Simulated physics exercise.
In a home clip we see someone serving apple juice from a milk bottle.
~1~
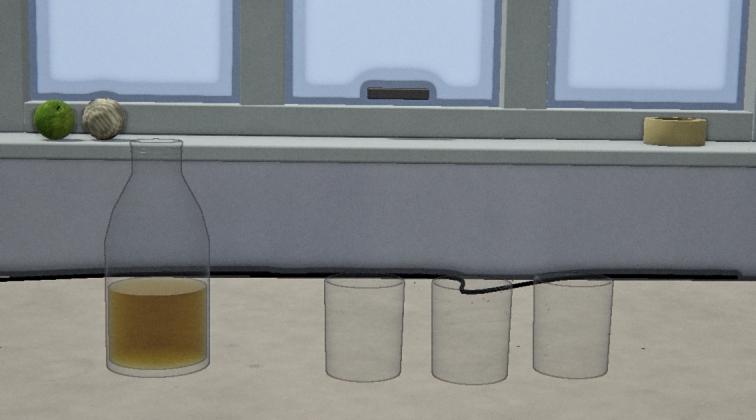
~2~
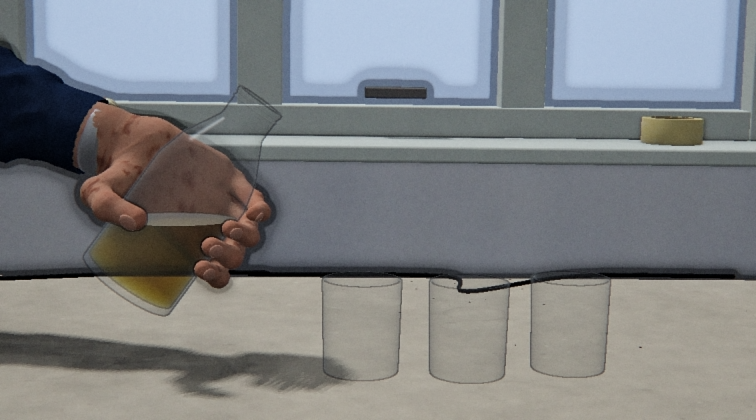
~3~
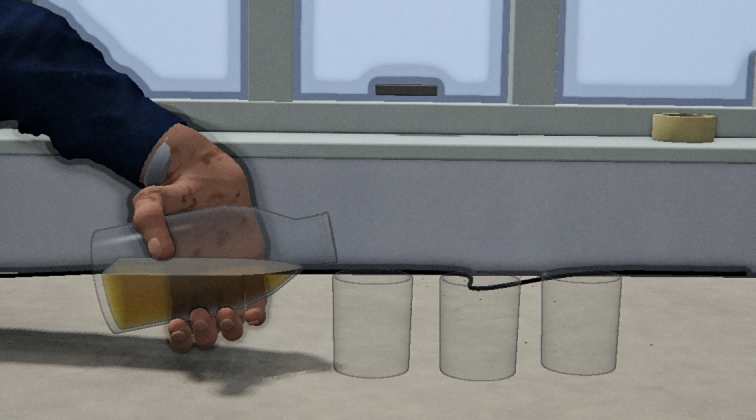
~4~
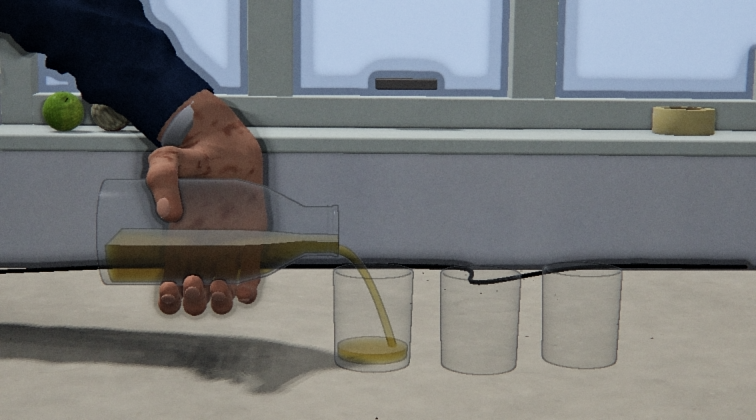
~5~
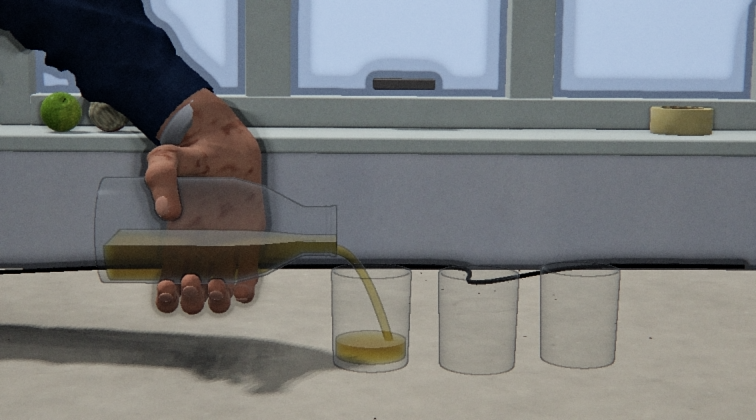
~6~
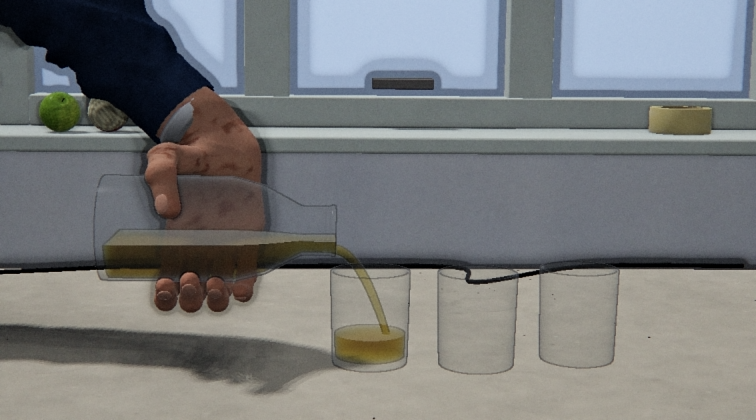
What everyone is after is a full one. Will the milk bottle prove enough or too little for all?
It is too little.
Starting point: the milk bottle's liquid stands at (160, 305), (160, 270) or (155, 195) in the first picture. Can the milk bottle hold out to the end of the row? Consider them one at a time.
One by one: Comes up shy, then comes up shy, then does the job.
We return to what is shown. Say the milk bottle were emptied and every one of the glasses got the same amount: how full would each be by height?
Around 55 per cent of the height.
A moment on, the first is about half full.
Further on, the first is done and the milk bottle has about half of its load.
When it is over, the milk bottle is empty with one filled and the next at about three quarters of a serving.
